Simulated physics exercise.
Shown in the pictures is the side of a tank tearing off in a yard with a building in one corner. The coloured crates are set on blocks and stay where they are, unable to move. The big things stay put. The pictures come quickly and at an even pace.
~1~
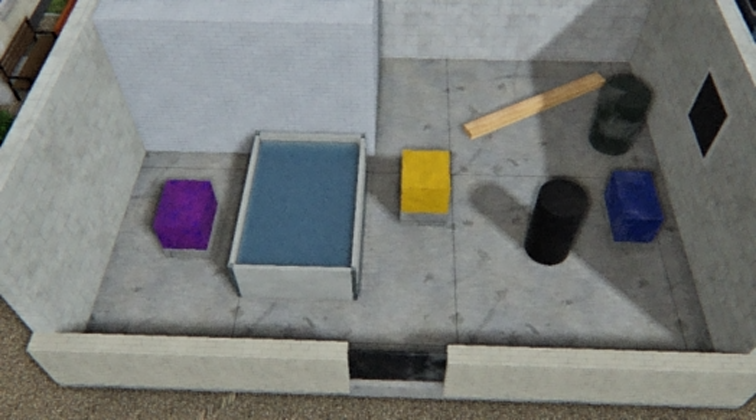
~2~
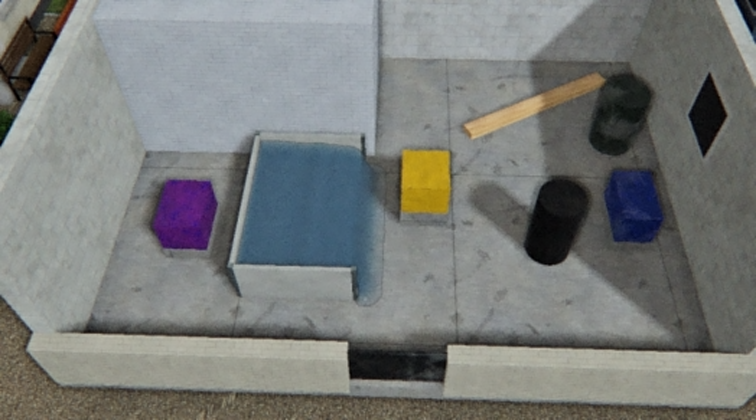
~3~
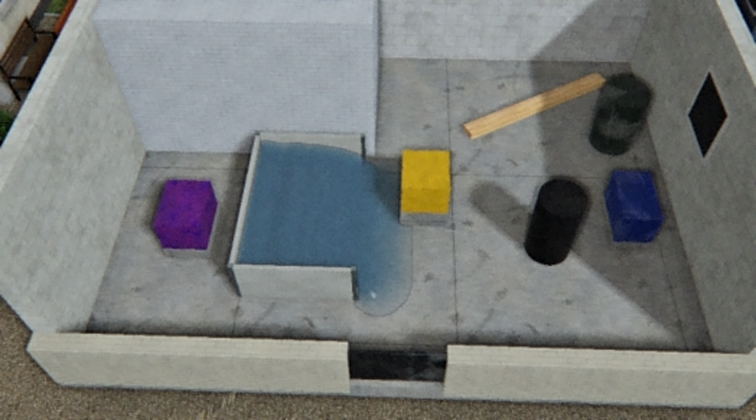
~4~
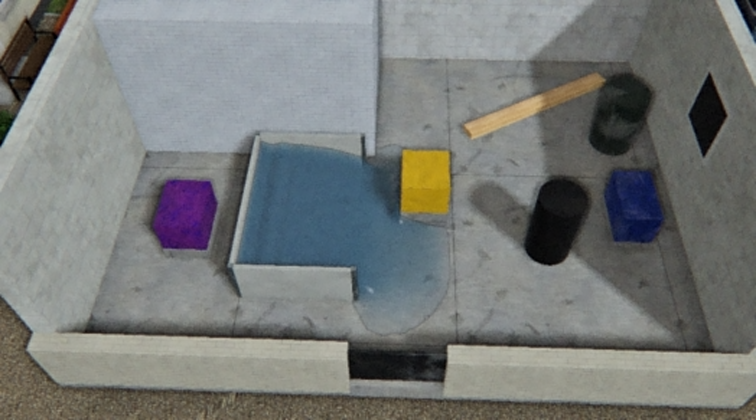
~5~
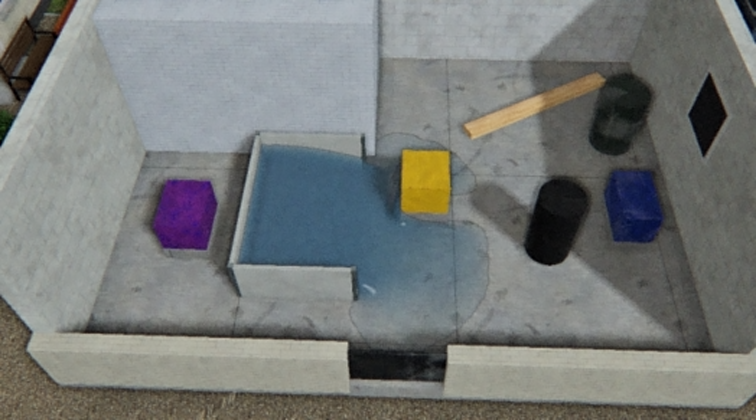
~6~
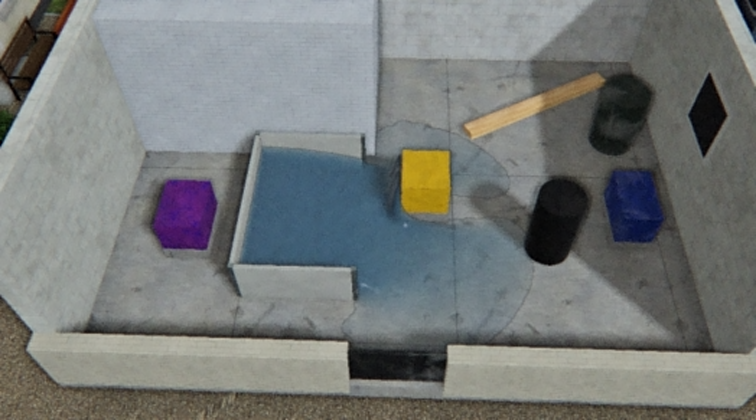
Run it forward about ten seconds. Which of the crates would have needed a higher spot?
Purple crate: No, it stays dry. Yellow crate: Yes, it gets wet. Blue crate: Yes, it gets wet.
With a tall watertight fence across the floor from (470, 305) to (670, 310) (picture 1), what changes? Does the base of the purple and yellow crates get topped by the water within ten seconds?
Long story short, the purple crate is never reached but the yellow crate is inundated.
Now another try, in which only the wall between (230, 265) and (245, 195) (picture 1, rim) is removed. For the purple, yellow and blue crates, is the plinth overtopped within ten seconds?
I'd expect the purple crate goes wet, the yellow crate remains untouched, and the blue crate remains untouched.
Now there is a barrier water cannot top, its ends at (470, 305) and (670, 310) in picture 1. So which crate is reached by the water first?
It's the yellow crate.
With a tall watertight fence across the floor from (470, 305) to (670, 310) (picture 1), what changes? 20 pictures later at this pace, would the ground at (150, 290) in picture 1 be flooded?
At that place: Dry.
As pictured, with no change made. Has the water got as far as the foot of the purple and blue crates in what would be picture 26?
Lab note - purple: Flood absent, blue: Flood present.
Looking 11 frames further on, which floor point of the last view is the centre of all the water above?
I'd mark it close to (451, 235).
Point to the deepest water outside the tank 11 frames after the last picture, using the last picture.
Answer: (701, 366).
A moment on, water covers 45 % of the floor; the purple crate not reached, the yellow crate water round its plinth, the blue crate water round its plinth.
Next, water covers 65 % of the floor; the purple crate not reached, the yellow crate water round its plinth, the blue crate water round its plinth.
Then, water covers 70 % of the floor; the purple crate not reached, the yellow crate water round its plinth, the blue crate water round its plinth.
Later, water covers 75 % of the floor; the purple crate not reached, the yellow crate water round its plinth, the blue crate water round its plinth.
In the end, water covers 85 % of the floor; the purple crate stayed above the water, the yellow crate was topped, the blue crate was topped.
